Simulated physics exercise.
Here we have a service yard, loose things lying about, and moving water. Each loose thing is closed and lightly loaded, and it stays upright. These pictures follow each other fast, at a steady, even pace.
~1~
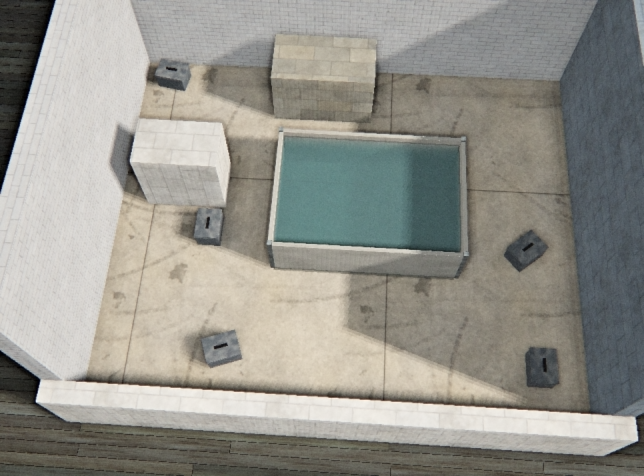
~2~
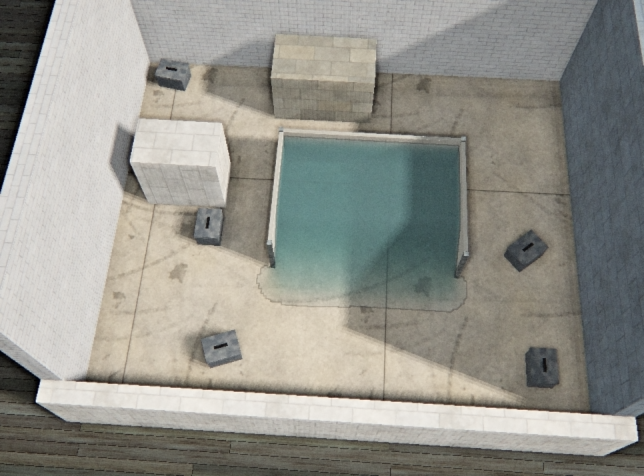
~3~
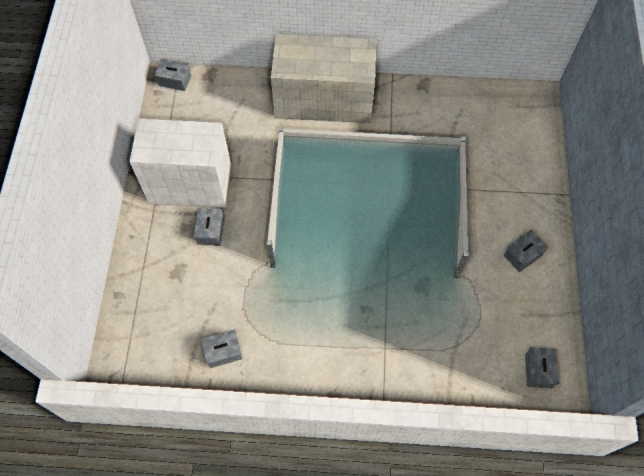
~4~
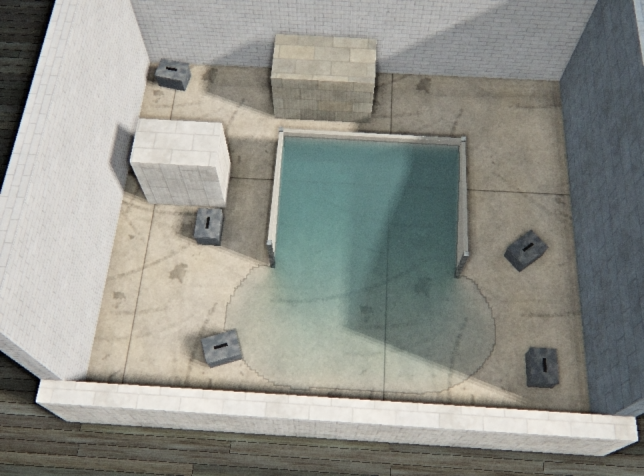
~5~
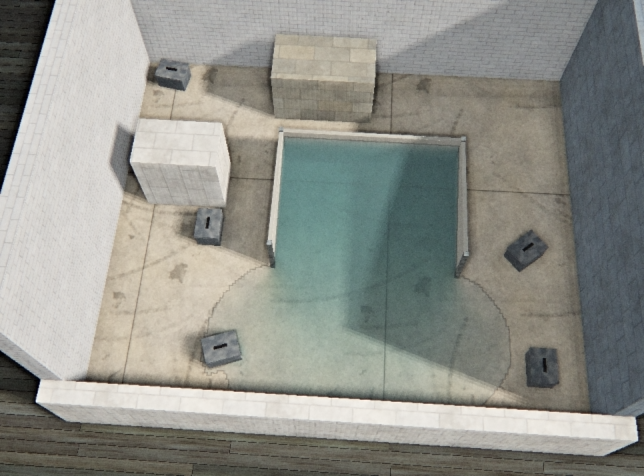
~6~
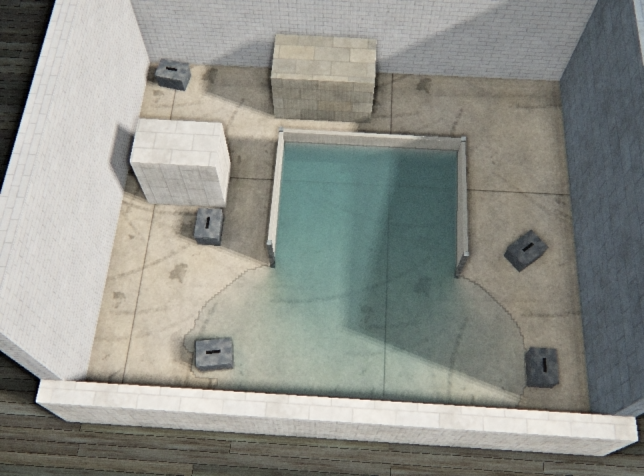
In a walled yard, the front side of a raised pool disappeared and water spread across the floor toward the near wall, reaching a small grey box at the lower left and nudging it slightly.
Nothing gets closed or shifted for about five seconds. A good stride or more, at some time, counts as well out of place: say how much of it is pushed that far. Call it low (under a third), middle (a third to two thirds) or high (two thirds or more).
High.
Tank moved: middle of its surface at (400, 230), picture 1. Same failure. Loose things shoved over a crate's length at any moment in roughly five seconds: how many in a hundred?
I'd estimate around 100 percent.
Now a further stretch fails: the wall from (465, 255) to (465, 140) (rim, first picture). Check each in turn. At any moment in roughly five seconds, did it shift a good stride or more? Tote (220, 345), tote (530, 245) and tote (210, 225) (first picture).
Here's my take, in sequence: Dislodged that far, dislodged that far, and fails to go that far.
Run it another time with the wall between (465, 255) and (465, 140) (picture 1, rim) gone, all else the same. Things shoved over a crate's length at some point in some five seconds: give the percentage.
I'd say near 60 %.
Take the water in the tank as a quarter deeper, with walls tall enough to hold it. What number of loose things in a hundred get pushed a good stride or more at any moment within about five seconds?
100 % or so.
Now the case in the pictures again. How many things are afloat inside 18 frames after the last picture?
I make it 3 of them.
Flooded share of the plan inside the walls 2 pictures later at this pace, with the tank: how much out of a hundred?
40 per cent or so.
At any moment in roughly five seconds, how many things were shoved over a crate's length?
The total here is 5.
A moment on, 1 of 5 are well off their spots; 1 afloat.
Next, 2 of 5 are well off their spots; 1 afloat.
Later, 3 of 5 are well off their spots; 3 afloat.
In the end, 5 of 5 are well off their spots, and 5 have been at some point; 5 afloat.
